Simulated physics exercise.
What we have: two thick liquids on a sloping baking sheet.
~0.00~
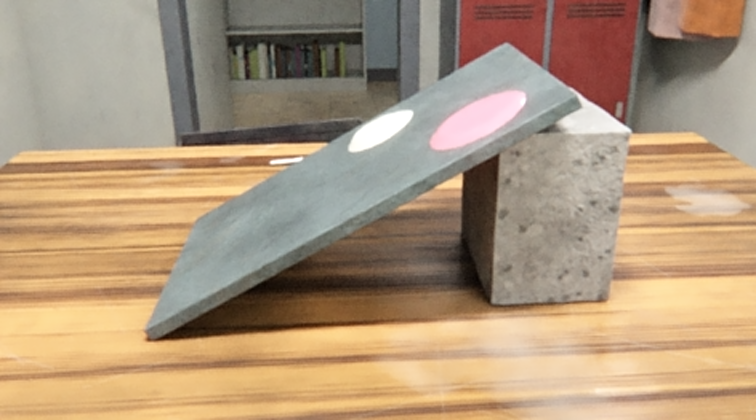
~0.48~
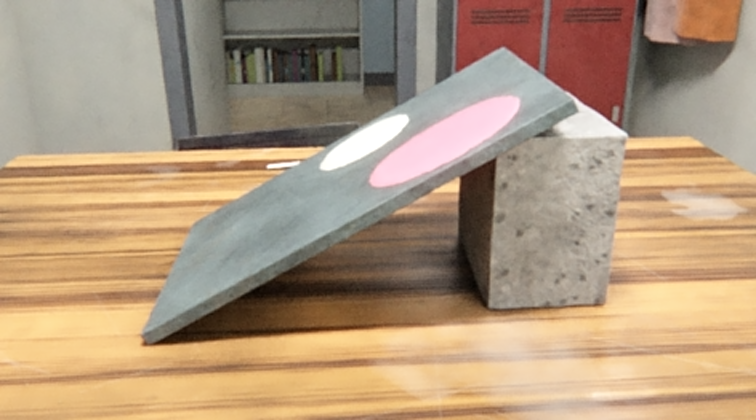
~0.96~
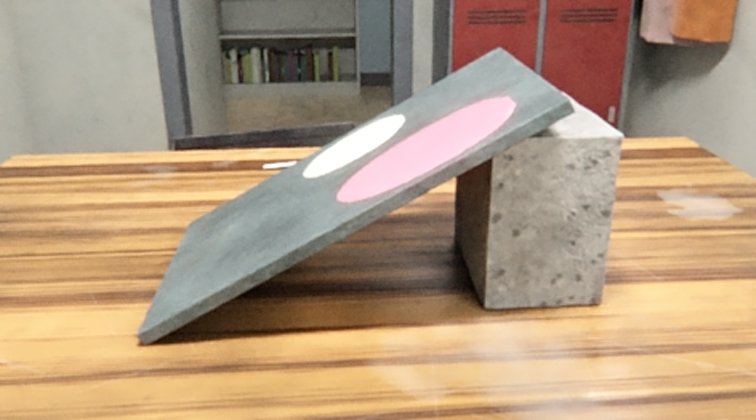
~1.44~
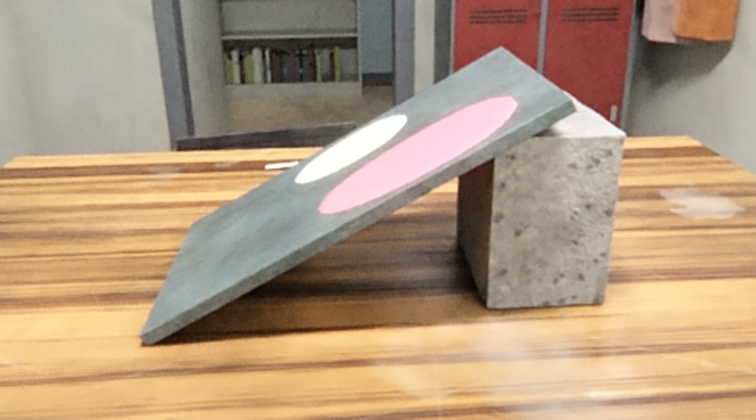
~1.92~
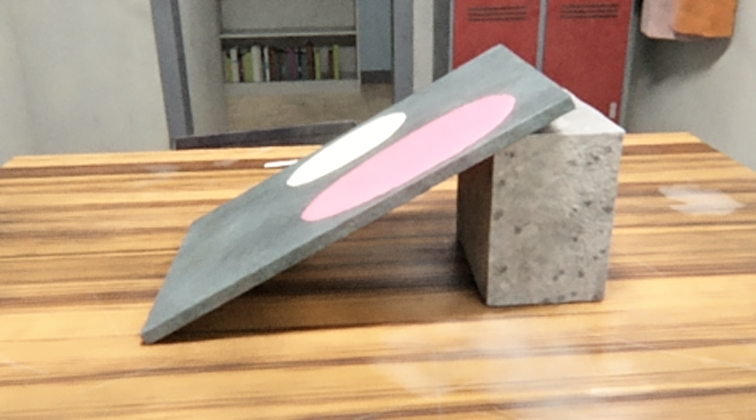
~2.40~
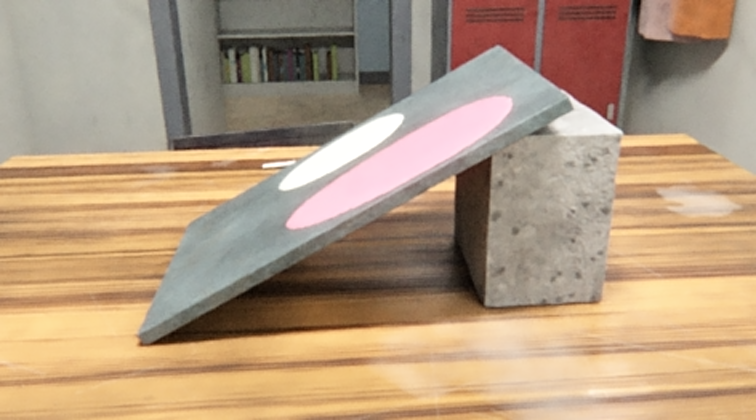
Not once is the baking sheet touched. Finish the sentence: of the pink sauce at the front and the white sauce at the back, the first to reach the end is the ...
Front one.
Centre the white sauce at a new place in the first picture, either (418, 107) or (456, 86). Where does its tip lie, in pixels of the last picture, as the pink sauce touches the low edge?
With the first start it ends up close to (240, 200), and with the second at (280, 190).
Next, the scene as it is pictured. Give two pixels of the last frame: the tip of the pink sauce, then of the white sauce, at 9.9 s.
The first tip is close to (177, 284), while the second is close to (226, 215).
Around 6.4 s, the pink sauce is three quarters of the way down; the white sauce is three quarters of the way down.
Around 9.9 s, the pink sauce is close to the edge; the white sauce is three quarters of the way down.
Around 12.6 s, the pink sauce is at the low edge; the white sauce is close to the edge.
